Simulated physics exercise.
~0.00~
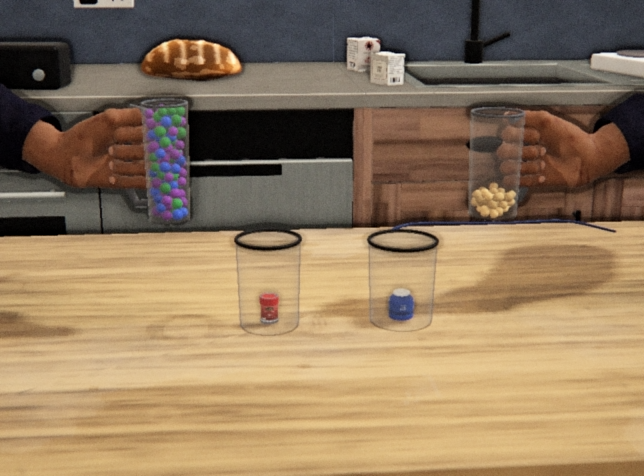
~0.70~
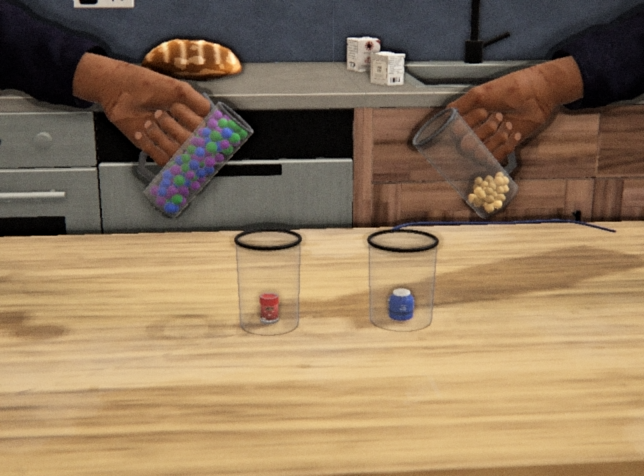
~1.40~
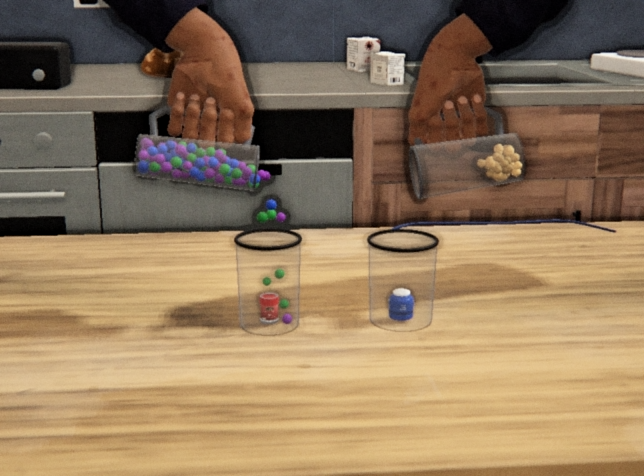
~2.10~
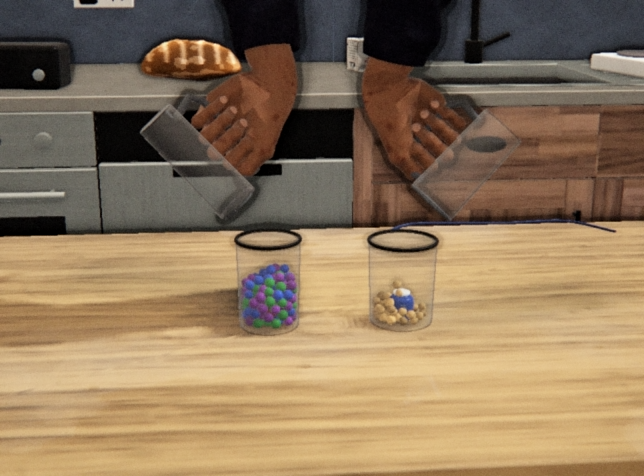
Two hands tipped clear cups over two glasses, pouring colorful beads into the left one and a smaller load of tan pieces into the right, until both cups were empty, the small red object was buried, and the blue one still showed.
